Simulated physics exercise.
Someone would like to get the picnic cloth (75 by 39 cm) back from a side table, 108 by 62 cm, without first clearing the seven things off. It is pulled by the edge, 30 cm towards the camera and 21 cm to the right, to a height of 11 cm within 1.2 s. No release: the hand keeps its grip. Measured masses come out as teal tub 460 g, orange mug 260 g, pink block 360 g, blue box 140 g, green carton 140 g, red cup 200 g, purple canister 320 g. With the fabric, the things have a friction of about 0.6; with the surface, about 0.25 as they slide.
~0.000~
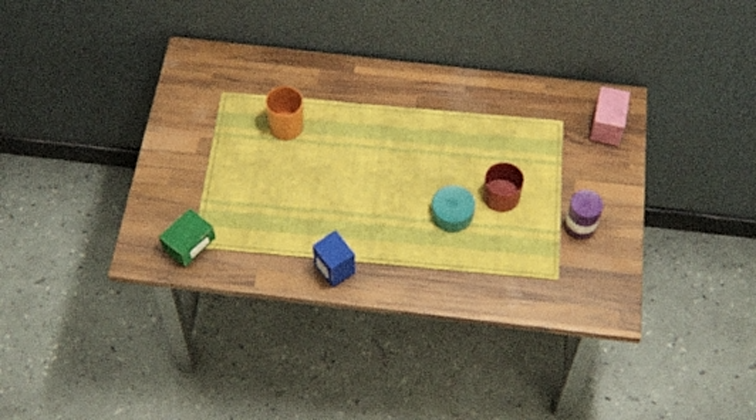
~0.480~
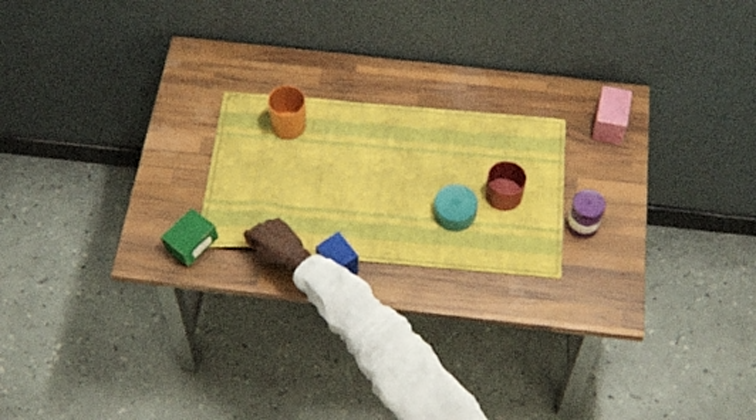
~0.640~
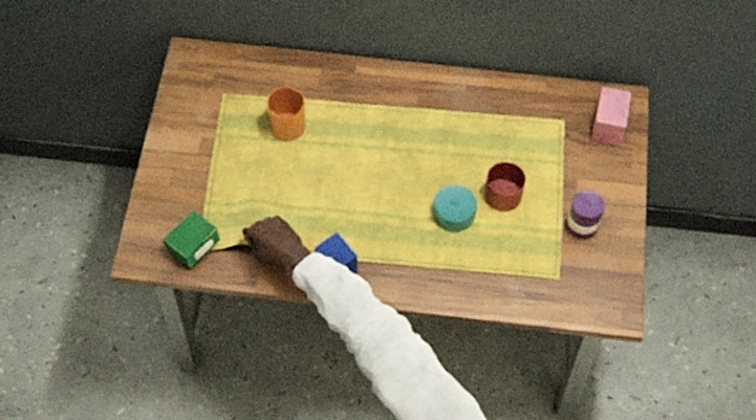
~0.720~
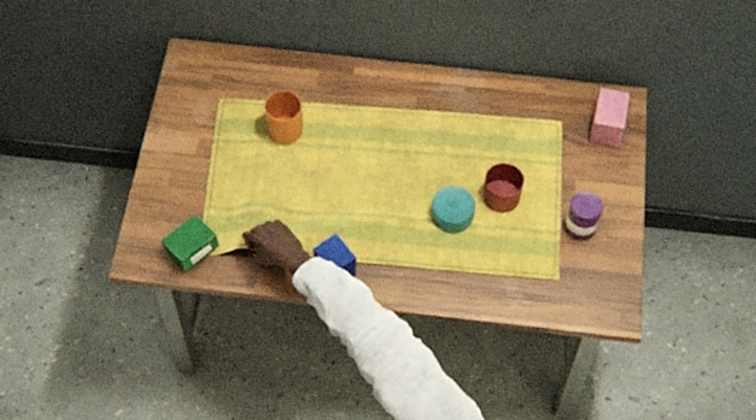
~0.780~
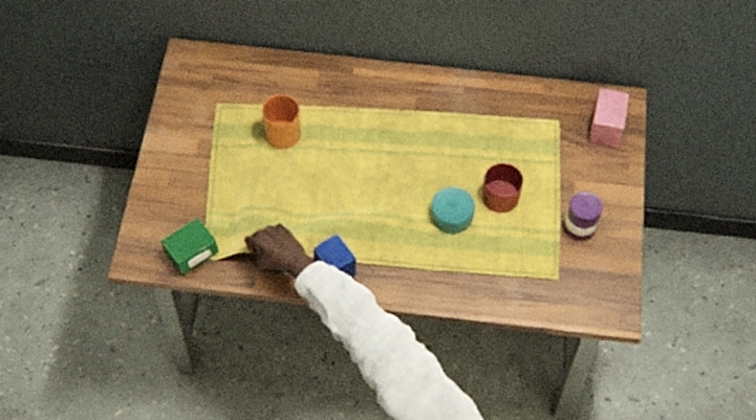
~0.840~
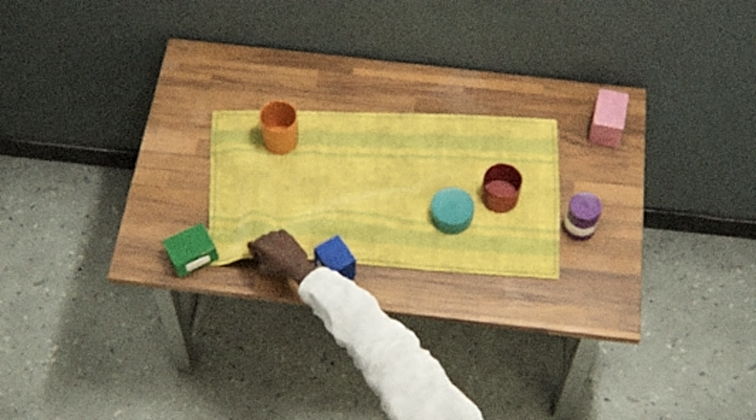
A wooden side table stands on a speckled grey floor against a dark wall, seen from above. A yellow striped cloth holds an orange mug, teal tub, red cup and blue box, with a green carton at left and a pink block and purple canister at right. A white-sleeved arm grips the near edge and tugs slightly, shifting the cloth's far-left corner and mug slightly nearer.
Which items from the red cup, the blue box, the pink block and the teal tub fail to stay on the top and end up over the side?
Outcome: Red cup: Safe; blue box: Lost; pink block: Safe; teal tub: Safe.
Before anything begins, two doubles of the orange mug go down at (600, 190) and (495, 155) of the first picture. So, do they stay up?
Still on top, still on top.
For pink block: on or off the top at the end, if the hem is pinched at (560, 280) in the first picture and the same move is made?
After the pull, the pink block does not come off.
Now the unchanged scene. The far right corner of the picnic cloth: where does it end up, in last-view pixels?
Roughly (441, 117).
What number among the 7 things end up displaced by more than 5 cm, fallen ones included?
Counted result: 5.
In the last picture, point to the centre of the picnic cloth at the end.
Near (373, 271).
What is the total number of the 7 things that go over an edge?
All told, 3.
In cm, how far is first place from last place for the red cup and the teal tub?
Net displacement - red cup 10 cm, teal tub 10 cm.
After 1.1 s, 95 % of the picnic cloth is still over the top; blue box 4 cm off its start, orange mug 13 cm off its start, green carton 7 cm off its start.
After 1.3 s, 90 % of the picnic cloth is still over the top; blue box over the edge, red cup 4 cm off its start, teal tub 3 cm off its start.
After 1.6 s, 75 % of the picnic cloth is still over the top; blue box over the edge, teal tub 7 cm off its start at (450, 235), red cup 7 cm off its start at (471, 187).
After 1.8 s, 65 % of the picnic cloth is still over the top; blue box over the edge, teal tub 10 cm off its start, red cup 9 cm off its start.
After 3.4 s, 65 % of the picnic cloth is still over the top; blue box over the edge, teal tub 10 cm off its start at (450, 248), red cup 10 cm off its start at (462, 197), pink block 0 cm off its start at (611, 108).
